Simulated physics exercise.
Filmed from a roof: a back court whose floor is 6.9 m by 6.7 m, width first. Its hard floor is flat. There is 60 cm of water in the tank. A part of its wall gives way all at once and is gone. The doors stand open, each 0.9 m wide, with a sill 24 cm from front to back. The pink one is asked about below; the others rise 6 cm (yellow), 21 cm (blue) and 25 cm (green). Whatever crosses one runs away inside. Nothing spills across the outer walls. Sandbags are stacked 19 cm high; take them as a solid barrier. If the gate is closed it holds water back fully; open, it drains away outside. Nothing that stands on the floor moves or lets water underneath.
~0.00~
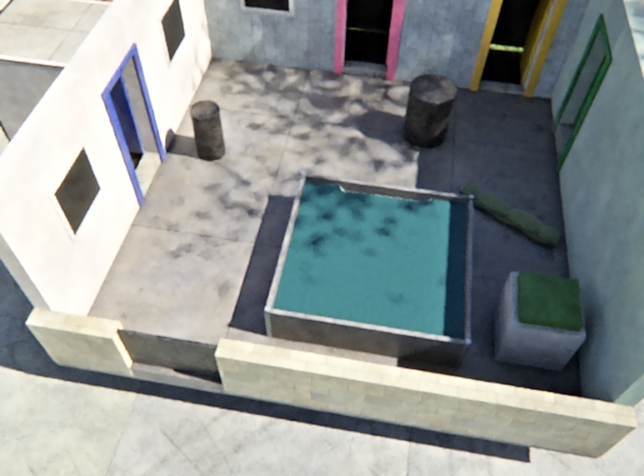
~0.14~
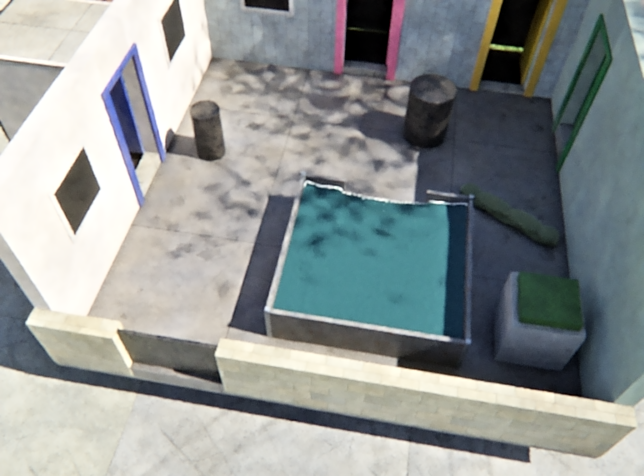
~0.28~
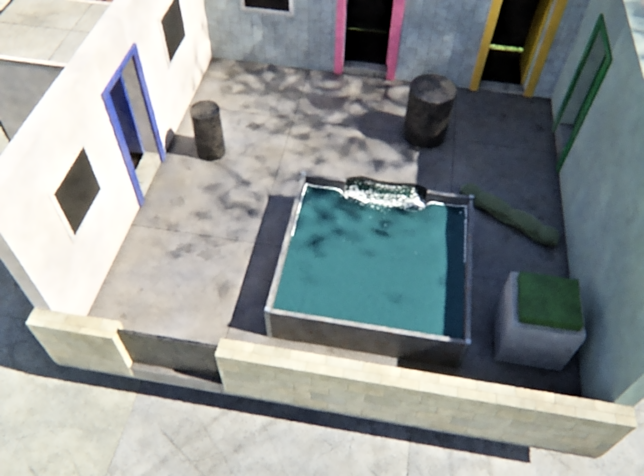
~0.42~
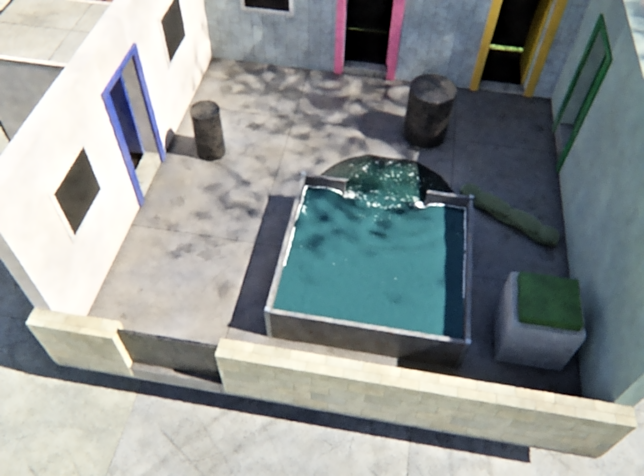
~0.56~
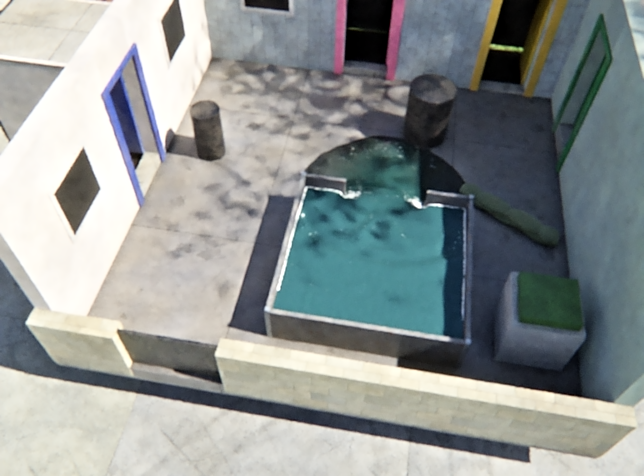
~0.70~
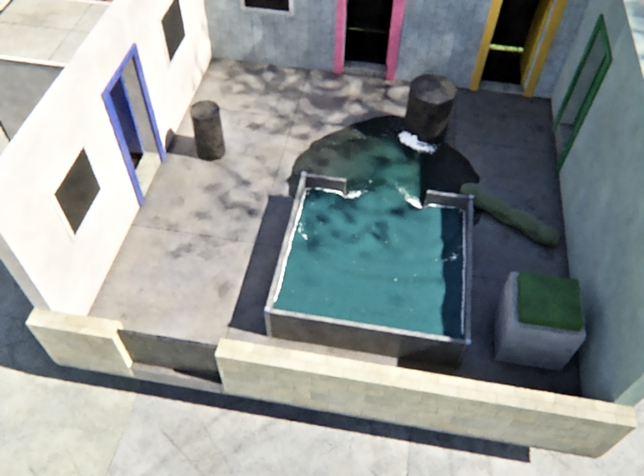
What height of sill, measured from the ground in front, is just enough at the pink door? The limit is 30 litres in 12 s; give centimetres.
At least 23 cm or so.
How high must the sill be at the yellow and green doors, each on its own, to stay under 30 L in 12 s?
About 12.0 cm at yellow and 14.0 cm at green.
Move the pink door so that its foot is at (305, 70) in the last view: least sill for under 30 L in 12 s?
About 16 cm.
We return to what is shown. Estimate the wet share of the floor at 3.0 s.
Some 45 per cent of it.
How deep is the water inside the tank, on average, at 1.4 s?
About 45 cm.
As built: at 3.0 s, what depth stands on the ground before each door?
In cm: Yellow 14, blue 0, green 18, pink 26.
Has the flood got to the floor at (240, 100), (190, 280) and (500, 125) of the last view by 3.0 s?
In that order: Flooded, not reached, flooded.
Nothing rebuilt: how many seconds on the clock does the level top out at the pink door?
At about 1.8 s.
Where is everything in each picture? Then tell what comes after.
The first frame shows still water, 60 cm deep, in the tank at (377, 253); the pink door at (368, 32) is dry.
In the second frame, water pours out on the far side and has run 0.2 m, to a hidden place; about 5 cm deep outside, 60 cm at the back.
In the third frame, water pours out on the far side and has run 0.7 m, to (357, 180); about 10 cm deep outside, 60 cm at the back.
In the fourth frame, the gap is on the far side, the front 1.3 m out at (364, 159); the back of the tank holds 60 cm.
In the fifth frame, water pours out on the far side and has run 1.8 m, to (378, 139); about 6 cm deep outside, 60 cm at the back.
In the sixth frame, water pours out on the far side and has run 2.4 m, to (388, 119); about 5 cm deep outside, 60 cm at the back; the pink door at (368, 32), 3.7 m from the gap, is still 1.4 m from the nearest water.
After 1.4 s water covers 25 % of the floor, deepest (39 cm) near (413, 151); 23 cm at the pink door, 2 litres in over its 15 cm sill.
After 3.0 s water covers 45 % of the floor, deepest (36 cm) near (212, 58); 26 cm at the pink door, 93 litres in over its 15 cm sill.
After 12.0 s water covers 95 % of the floor, deepest (14 cm) near (246, 62); 10 cm at the pink door, 135 litres in over its 15 cm sill.
At the pink door as built, the water arrived by 1.2 s and peaked near 29 cm at 1.8 s.
Run again over the same 12 s with other heights there, 74 litres in over 18.5 cm, 14 litres over 25 cm. The limit of 30 litres is kept from about 23 cm up.
